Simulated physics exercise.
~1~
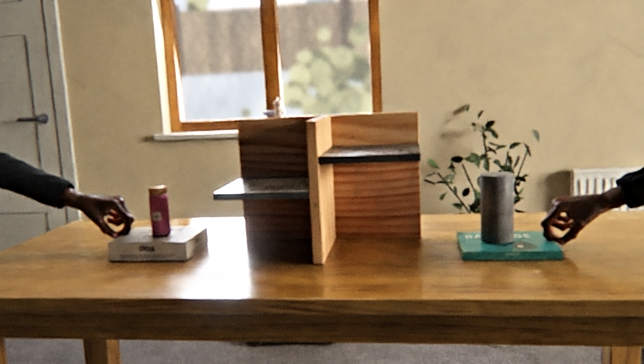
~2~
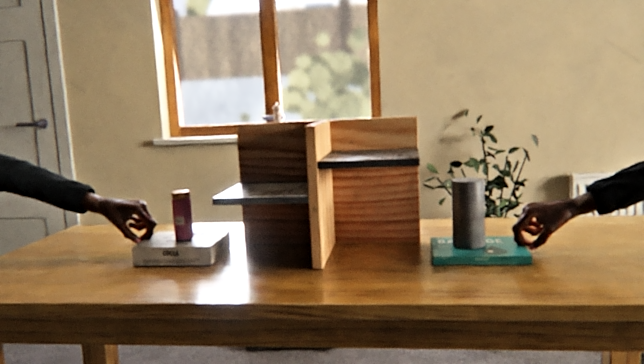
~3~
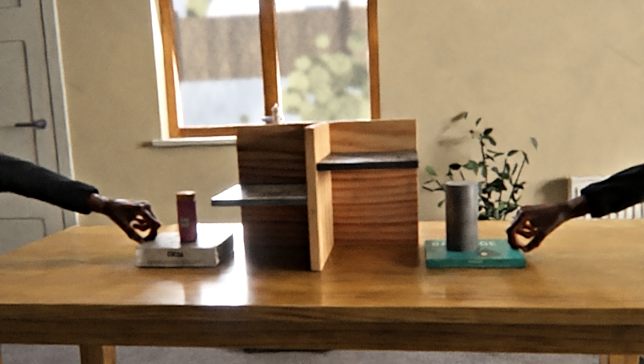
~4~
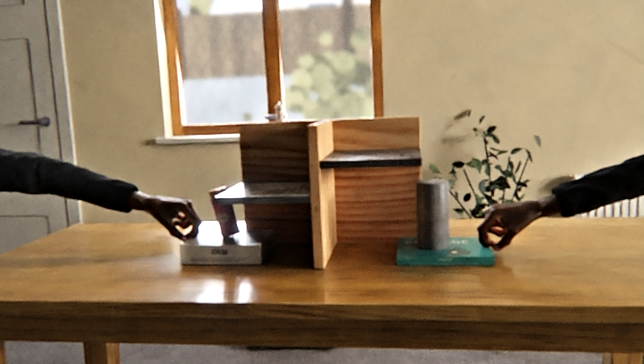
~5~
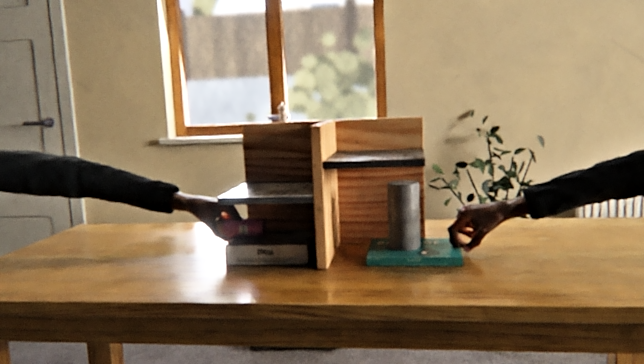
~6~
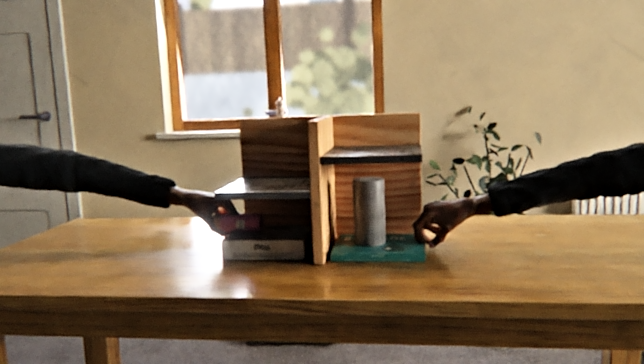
On a wooden table in front of a window, two hands reach in from opposite sides toward a wooden stand with a low shelf on each side. The left hand slides a white packet carrying an upright pink shaker to the right, while the right hand slides a turquoise box carrying a grey candle to the left. At the left shelf, the shaker strikes the edge and leans, then topples onto its side as the packet goes under. The grey candle keeps riding upright and passes beneath the higher right shelf, ending there still standing on its box.
